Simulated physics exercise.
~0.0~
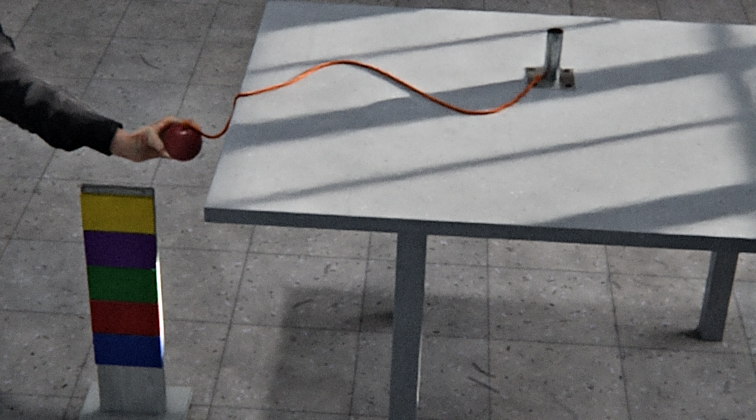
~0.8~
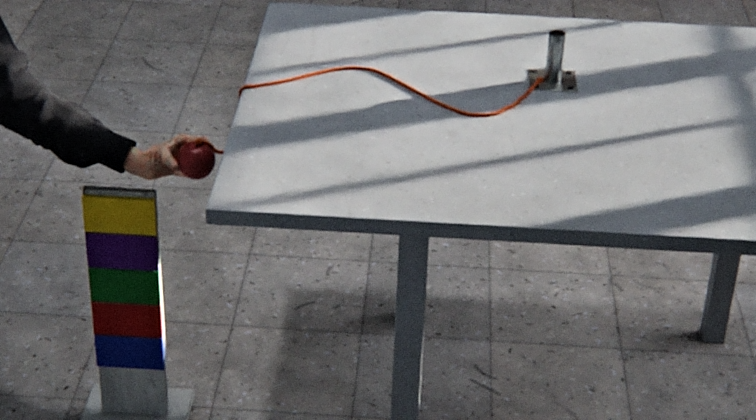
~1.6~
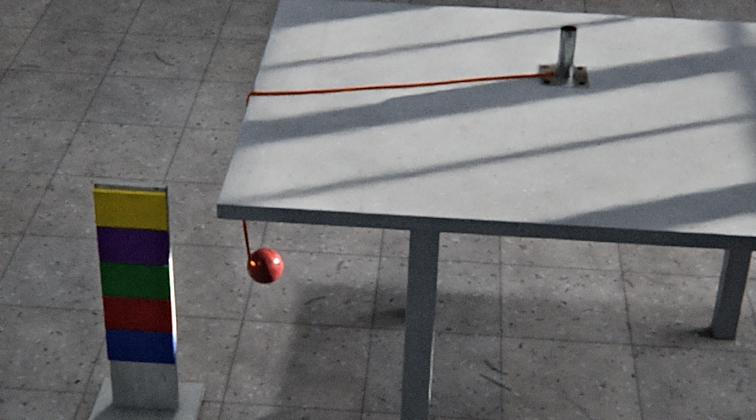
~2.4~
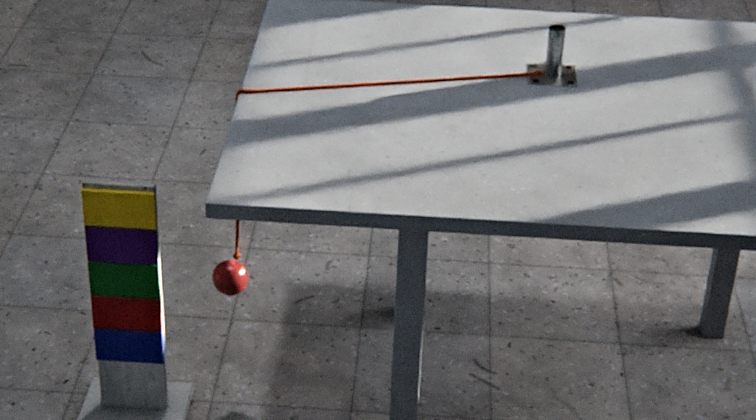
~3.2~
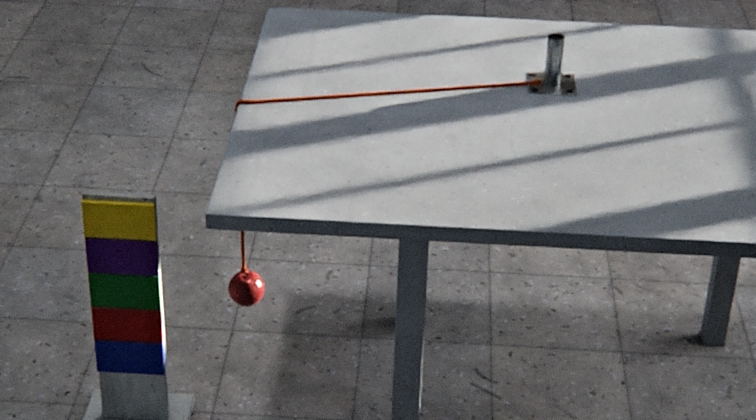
Beside a table, a hand releasing a red ball on an orange cord, which drops and hangs level with the green band.
